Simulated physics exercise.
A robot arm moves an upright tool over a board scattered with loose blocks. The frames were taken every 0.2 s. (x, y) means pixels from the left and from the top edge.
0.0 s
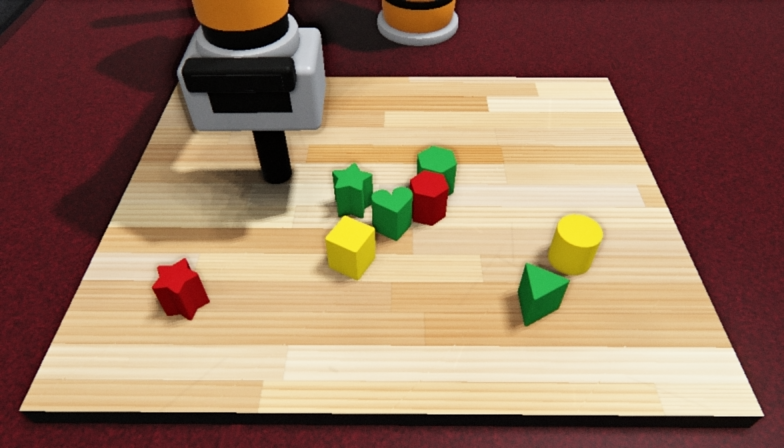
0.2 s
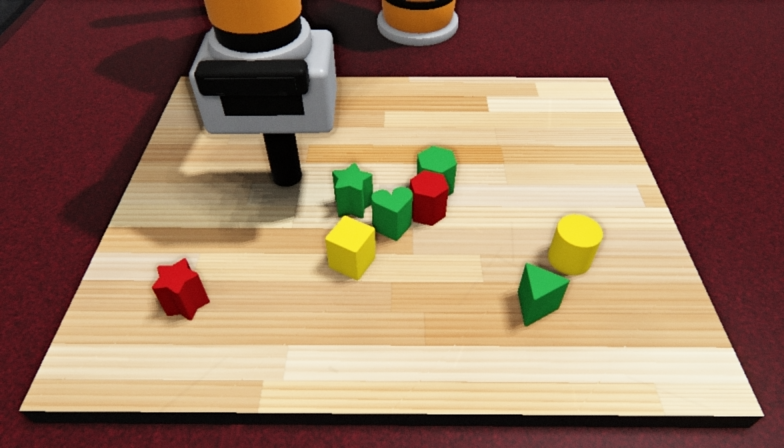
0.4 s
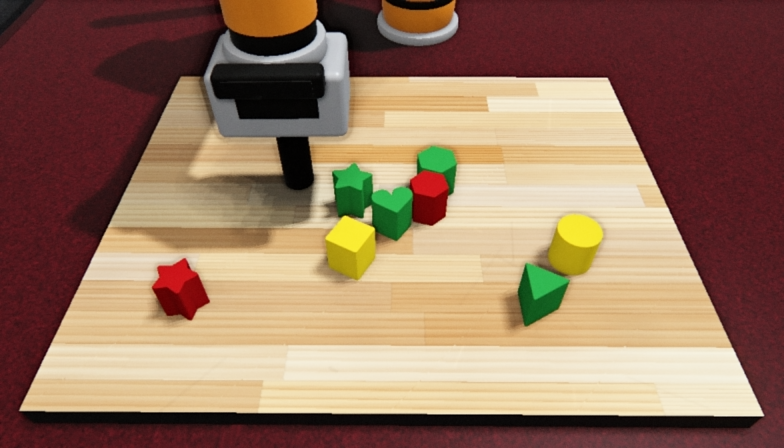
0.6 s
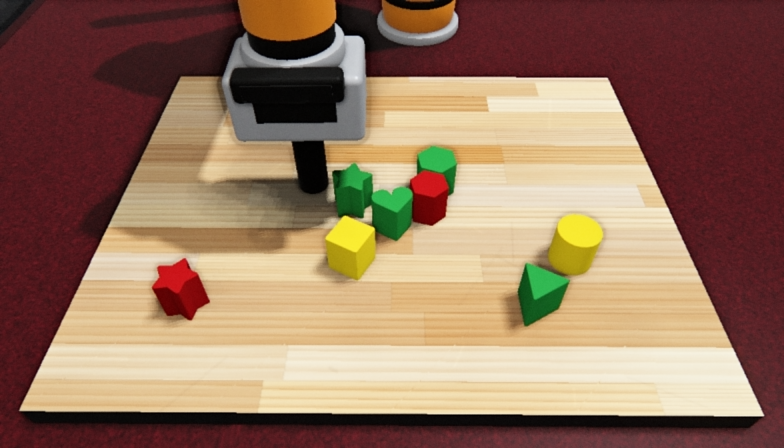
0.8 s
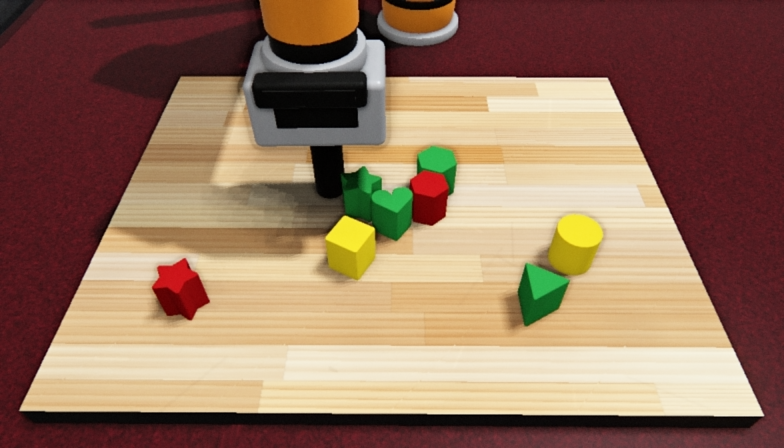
At the start, a robot arm holds an upright black tool over a wooden board, left of a loose cluster of green, red and yellow blocks. The tool slides steadily right and slightly toward the viewer, then nudges the green star block a little rightward, close against the green heart.
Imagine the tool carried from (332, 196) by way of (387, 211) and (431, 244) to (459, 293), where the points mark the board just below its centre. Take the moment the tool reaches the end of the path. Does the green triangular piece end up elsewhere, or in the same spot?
It is not moved.
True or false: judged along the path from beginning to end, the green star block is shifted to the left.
This is false.
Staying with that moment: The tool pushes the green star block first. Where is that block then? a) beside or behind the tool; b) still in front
b.
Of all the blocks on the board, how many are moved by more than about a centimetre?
Three or more blocks.
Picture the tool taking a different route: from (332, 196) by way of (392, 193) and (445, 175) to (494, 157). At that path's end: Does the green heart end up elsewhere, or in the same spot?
It gets moved.
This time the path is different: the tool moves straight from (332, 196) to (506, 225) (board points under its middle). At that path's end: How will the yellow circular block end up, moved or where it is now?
By the last moment, the yellow circular block will still be in its place.
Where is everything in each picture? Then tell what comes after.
In the first frame, tip of the tool (278, 175), middles of tops, green star block (351, 176), green heart (393, 198), red hexagonal block (429, 183), green triangular piece (544, 280).
In the second frame, tool (287, 177), nothing pushed.
In the third frame, tool (300, 180), nothing pushed.
In the fourth frame, tool (314, 184), nothing pushed.
In the fifth frame, tool (331, 189), green star block (360, 179), green heart (393, 198), red hexagonal block (429, 183), green triangular piece (544, 280).
The first path, step by step. One third of the way, tool (387, 204); green star block (404, 204), turned 55° clockwise; green heart (420, 225); red hexagonal block (433, 184), turned 15° anticlockwise.
Two thirds of the way, tool (432, 237); green star block (438, 240), turned 95° clockwise; green heart (440, 267), turned 15° clockwise; red hexagonal block (443, 185), turned 25° anticlockwise.
At the end, tool (460, 285); green star block (457, 292), turned 115° clockwise; green heart (448, 323), turned 35° clockwise; red hexagonal block (443, 185), turned 25° anticlockwise; green triangular piece unmoved.
